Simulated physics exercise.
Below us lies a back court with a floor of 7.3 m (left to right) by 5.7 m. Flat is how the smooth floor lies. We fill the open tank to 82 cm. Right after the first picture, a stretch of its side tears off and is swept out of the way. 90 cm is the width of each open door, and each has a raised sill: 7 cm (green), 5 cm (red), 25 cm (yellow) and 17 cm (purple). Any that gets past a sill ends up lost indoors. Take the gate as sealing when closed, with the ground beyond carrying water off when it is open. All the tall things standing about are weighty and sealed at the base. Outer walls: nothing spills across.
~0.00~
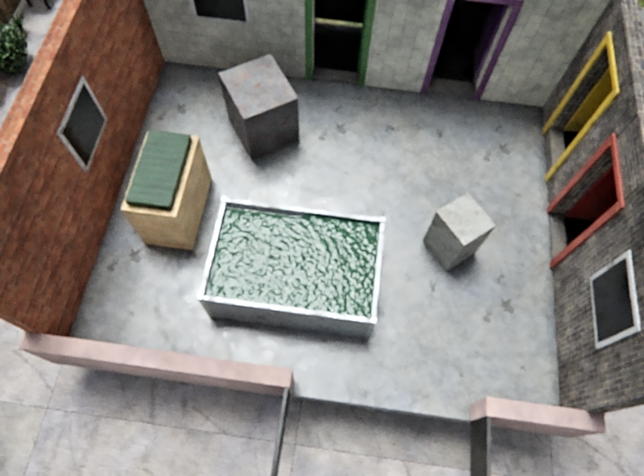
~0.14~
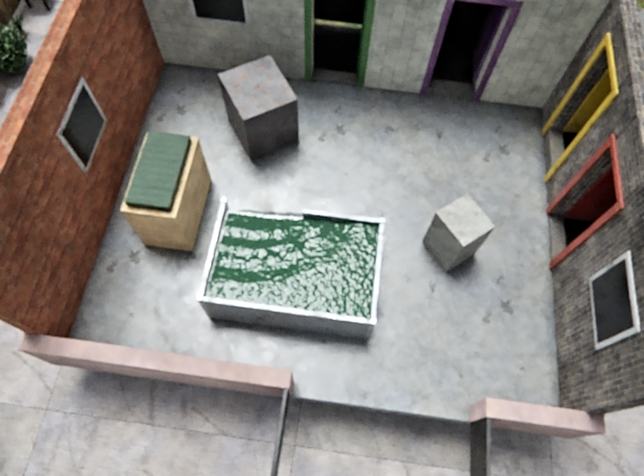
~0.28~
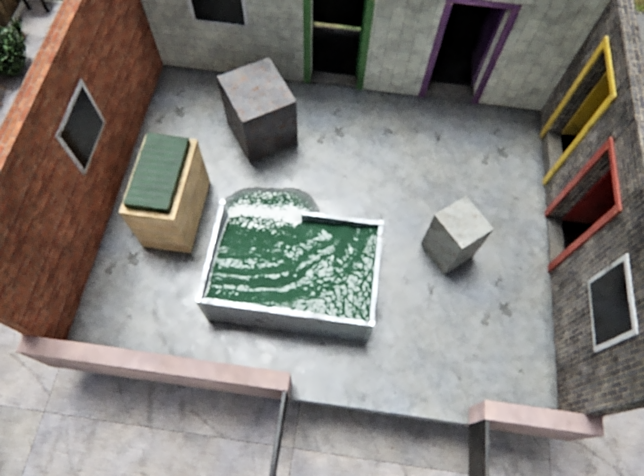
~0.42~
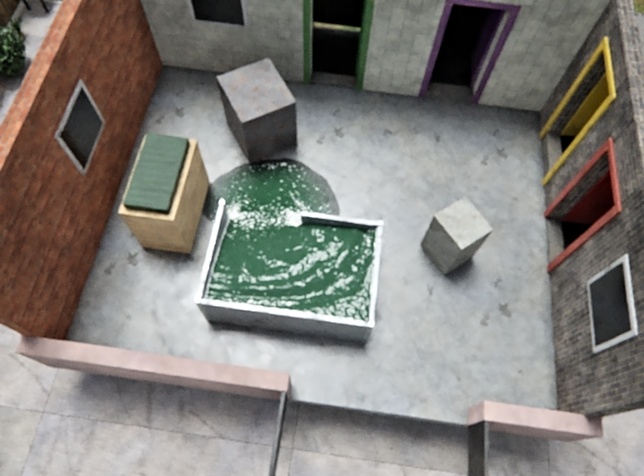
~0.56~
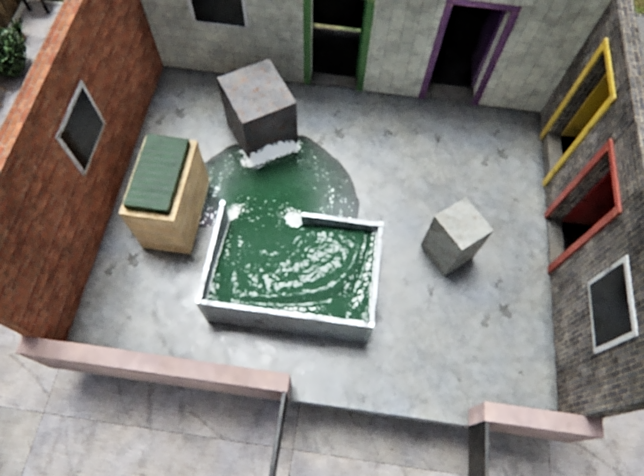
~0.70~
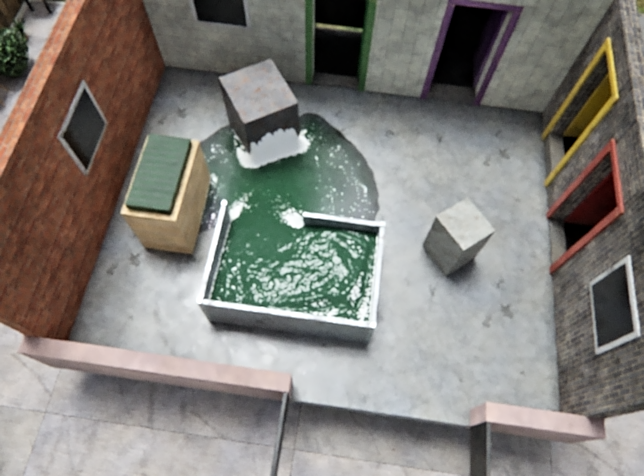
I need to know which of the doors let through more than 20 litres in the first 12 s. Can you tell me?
One by one: The green door breaches the limit. The red door breaches the limit. The yellow door never breaches the limit. The purple door never breaches the limit.
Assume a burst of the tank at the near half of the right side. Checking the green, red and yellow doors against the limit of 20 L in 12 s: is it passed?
Green short, red beyond, yellow short.
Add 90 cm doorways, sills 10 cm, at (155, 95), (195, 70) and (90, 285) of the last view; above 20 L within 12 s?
First doorway gets there, second gets there, third falls short.
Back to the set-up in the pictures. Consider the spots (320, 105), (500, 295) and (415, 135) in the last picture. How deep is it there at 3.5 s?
Depth readings in turn - 6, 0, 4 cm.
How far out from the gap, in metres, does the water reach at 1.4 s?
I'd say around 4.0 m from the gap.
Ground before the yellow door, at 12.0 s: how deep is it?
Depth: Approx. 6.5 cm.
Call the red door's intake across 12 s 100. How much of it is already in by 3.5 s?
Some 0 in a hundred.
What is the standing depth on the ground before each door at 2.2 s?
In centimetres - green: 13, red: 0, yellow: 0, purple: 17.
After 1.4 s water covers 30 % of the floor and is deepest (50 cm) near (265, 168); green door 10 cm at the sill, 16 L in, red door not reached, yellow door not reached, purple door not reached.
After 2.2 s water covers 40 % of the floor and is deepest (40 cm) near (165, 68); green door 13 cm at the sill, 57 L in, red door not reached, yellow door not reached, purple door 17 cm at the sill, 0 L in.
After 3.5 s water covers 55 % of the floor and is deepest (28 cm) near (537, 137); green door 15 cm at the sill, 99 L in, red door 5 cm at the sill, 0 L in, yellow door 24 cm at the sill, 1 L in, purple door 13 cm at the sill, 1 L in.
After 7.0 s water covers 90 % of the floor and is deepest (17 cm) near (551, 420); green door 7 cm at the sill, 128 L in, red door 8 cm at the sill, 11 L in, yellow door 15 cm at the sill, 3 L in, purple door 14 cm at the sill, 1 L in.
After 12.0 s water covers 100 % of the floor and is deepest (11 cm) near (539, 418); green door 5 cm at the sill, 131 L in, red door 8 cm at the sill, 52 L in, yellow door 7 cm at the sill, 3 L in, purple door 8 cm at the sill, 1 L in.
